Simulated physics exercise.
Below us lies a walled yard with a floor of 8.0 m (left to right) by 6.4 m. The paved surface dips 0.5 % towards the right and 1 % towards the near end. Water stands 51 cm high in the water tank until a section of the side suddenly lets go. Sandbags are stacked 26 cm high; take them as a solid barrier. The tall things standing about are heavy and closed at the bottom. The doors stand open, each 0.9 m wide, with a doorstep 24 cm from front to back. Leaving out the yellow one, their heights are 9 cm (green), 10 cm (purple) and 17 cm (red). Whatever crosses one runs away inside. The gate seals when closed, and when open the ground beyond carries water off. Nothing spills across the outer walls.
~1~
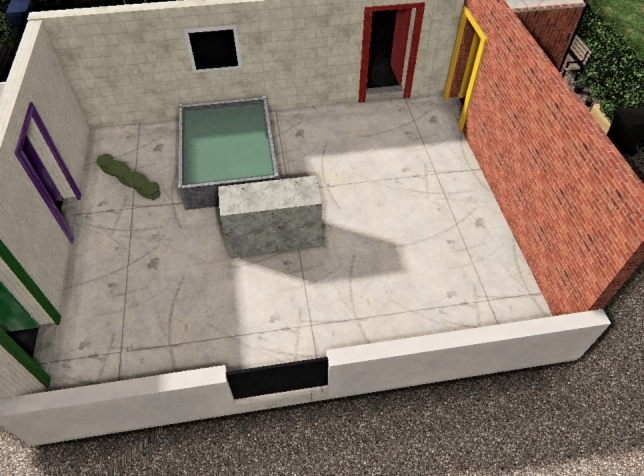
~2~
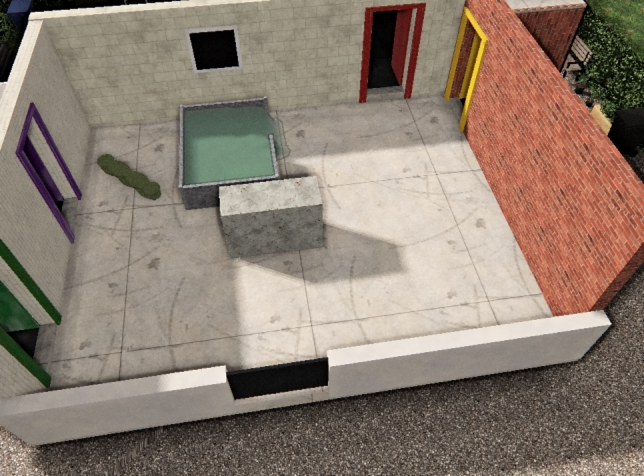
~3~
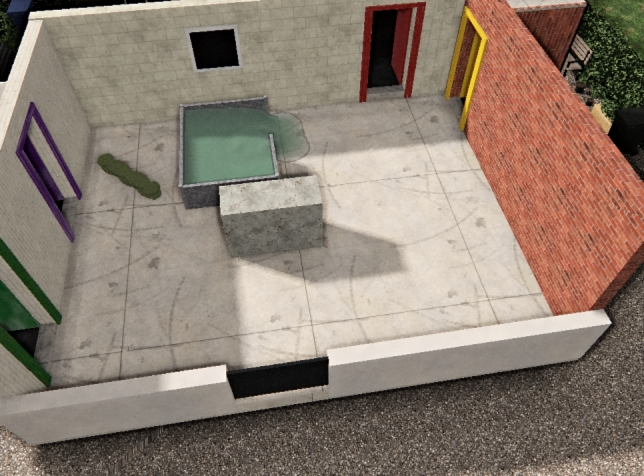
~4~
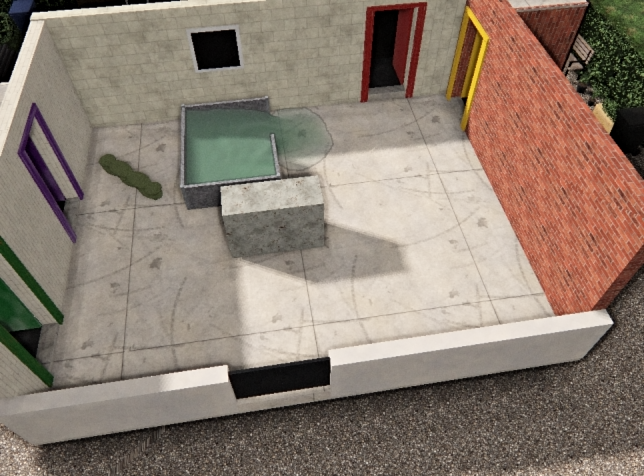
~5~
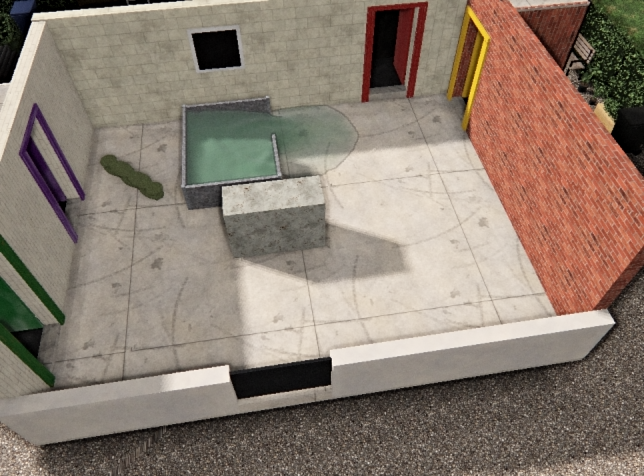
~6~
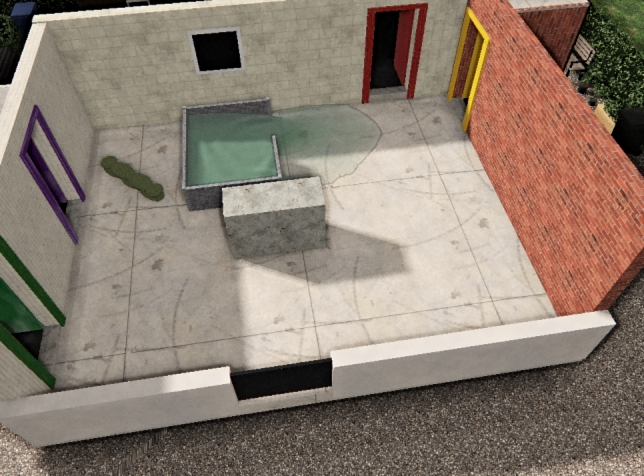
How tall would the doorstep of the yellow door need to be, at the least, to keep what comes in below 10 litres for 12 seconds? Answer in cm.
Close to 27 cm is just enough.
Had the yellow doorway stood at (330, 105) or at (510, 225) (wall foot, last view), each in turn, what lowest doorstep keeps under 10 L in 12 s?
Roughly 15 and 6.0 cm.
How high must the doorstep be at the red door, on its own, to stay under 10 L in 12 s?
Roughly 7.0 cm at red.
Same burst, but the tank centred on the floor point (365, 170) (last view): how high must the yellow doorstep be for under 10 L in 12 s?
Then roughly 28 cm.
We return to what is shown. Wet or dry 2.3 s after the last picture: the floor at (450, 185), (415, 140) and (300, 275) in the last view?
In that order: Under water, flooded, still dry.
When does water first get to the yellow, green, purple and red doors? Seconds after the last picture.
Arrival: Yellow 0.6 s, green 10.0 s, purple not within the 12 s, red 0.3 s.
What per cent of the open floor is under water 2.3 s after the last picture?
Near 25 per cent is wet.
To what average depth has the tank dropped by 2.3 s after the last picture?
Roughly 24 cm on average.
Then, 0.7 s after the last picture water covers 20 % of the floor, deepest (29 cm) near (278, 129); 2 cm at the yellow door, 0 litres in over its 10 cm doorstep.
Then, 2.3 s after the last picture water covers 25 % of the floor, deepest (26 cm) near (460, 127); 26 cm at the yellow door, 109 litres in over its 10 cm doorstep.
Then, 11.3 s after the last picture water covers 70 % of the floor, deepest (12 cm) near (544, 344); 5 cm at the yellow door, 250 litres in over its 10 cm doorstep.
At the yellow door as built, the water peaked near 29 cm, 1.7 s after the last picture.
Run again over the same 12 s with other heights there, 29 litres in over 23 cm, 1 litre over 31.5 cm. The limit of 10 litres is kept from about 27 cm up.
